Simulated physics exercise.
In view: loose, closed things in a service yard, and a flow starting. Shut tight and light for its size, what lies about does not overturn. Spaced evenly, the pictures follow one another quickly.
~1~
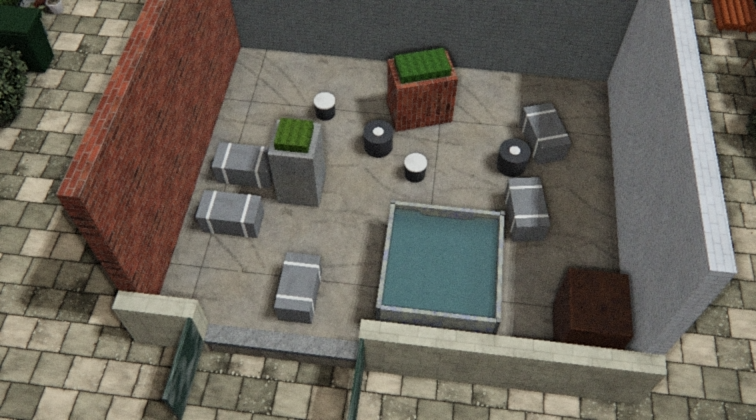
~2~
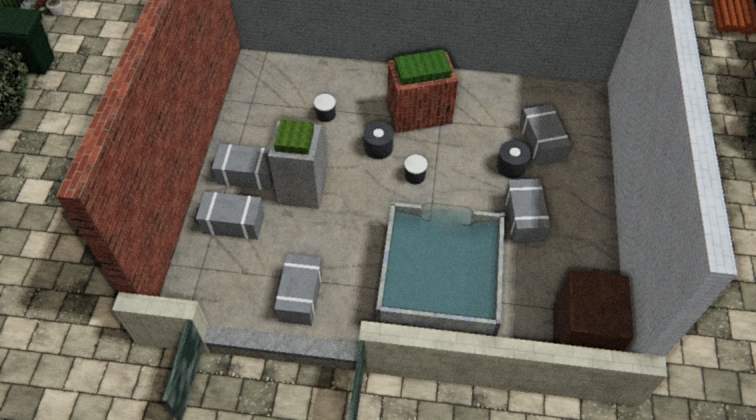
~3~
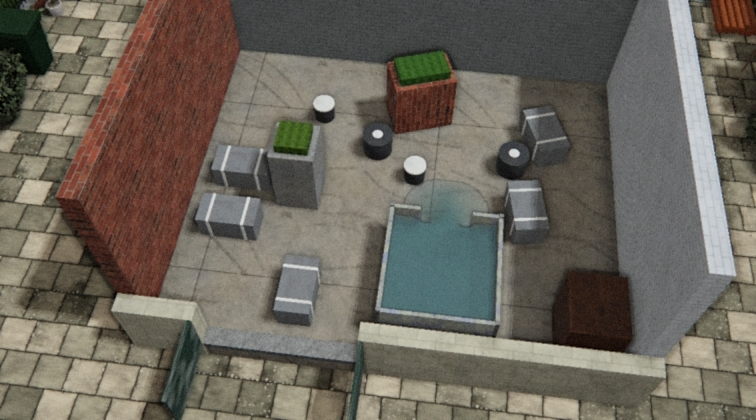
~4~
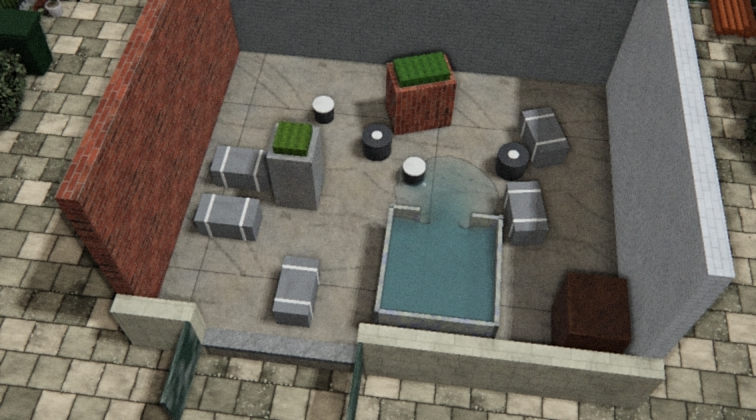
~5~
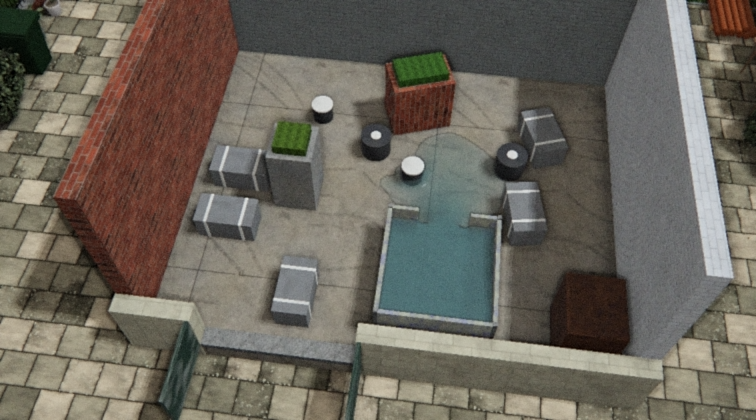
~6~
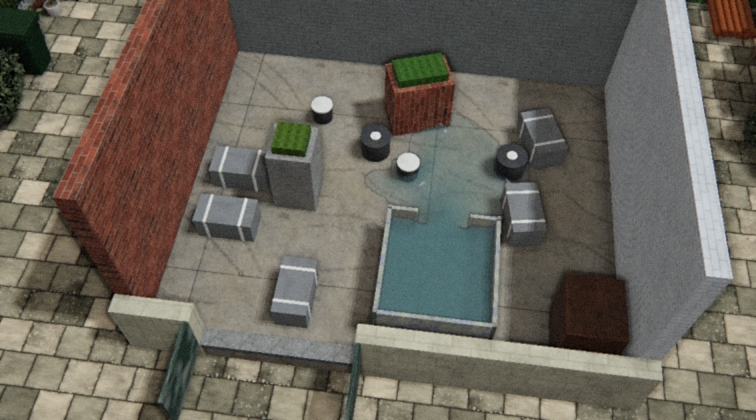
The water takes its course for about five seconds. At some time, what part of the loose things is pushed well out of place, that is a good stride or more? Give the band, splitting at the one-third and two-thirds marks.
The share lands in the middle band, from one to two thirds.
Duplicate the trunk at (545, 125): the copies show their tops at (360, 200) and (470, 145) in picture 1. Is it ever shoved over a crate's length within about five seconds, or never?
Answers in the order given: Stayed within the threshold, went past the threshold.
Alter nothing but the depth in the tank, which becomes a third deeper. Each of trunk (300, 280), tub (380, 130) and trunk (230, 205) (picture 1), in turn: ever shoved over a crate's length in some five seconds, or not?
The first stayed below the mark, the next passed the mark, and the last stayed below the mark.
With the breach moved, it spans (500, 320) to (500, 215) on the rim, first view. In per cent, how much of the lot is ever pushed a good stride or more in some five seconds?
Close to 40 in a hundred.
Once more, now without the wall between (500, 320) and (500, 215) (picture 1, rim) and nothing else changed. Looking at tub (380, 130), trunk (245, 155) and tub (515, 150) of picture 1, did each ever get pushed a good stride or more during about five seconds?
Taking them one at a time, the first not displaced that far, the second not displaced that far and the third gets shoved clear.
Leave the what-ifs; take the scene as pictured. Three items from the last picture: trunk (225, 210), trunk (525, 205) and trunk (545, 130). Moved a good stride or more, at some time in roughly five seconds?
In sequence: Fell short, fell short, covered the distance.
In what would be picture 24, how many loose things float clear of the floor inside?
The answer is 3.
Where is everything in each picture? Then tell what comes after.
A pail at (416, 162), on the bottom; a tub at (515, 151) rests on the ground; 0 of 10 have shifted, in the first picture.
A pail at (416, 164) rests on the ground; a tub at (515, 152) rests on the ground; 0 of 10 have shifted, in the second picture.
A pail at (415, 165), on the bottom; a tub at (514, 153), on the bottom; 0 of 10 have shifted, in the third picture.
A pail at (414, 166), on the bottom; a tub at (513, 155) rests on the ground; 0 of 10 have shifted, in the fourth picture.
A pail at (413, 165), on the bottom; a tub at (512, 155), on the bottom; 0 of 10 have shifted, in the fifth picture.
A pail at (408, 162) rests on the ground, close to its start; a tub at (512, 155) rests on the ground; 1 of 10 have shifted, in the sixth picture.
A moment on, 0 of 10 are well off their spots; 0 afloat.
Next, 4 of 10 are well off their spots; 1 afloat.
Later, 5 of 10 are well off their spots; 3 afloat.
In the end, 5 of 10 are well off their spots, and 5 have been at some point; 5 afloat.
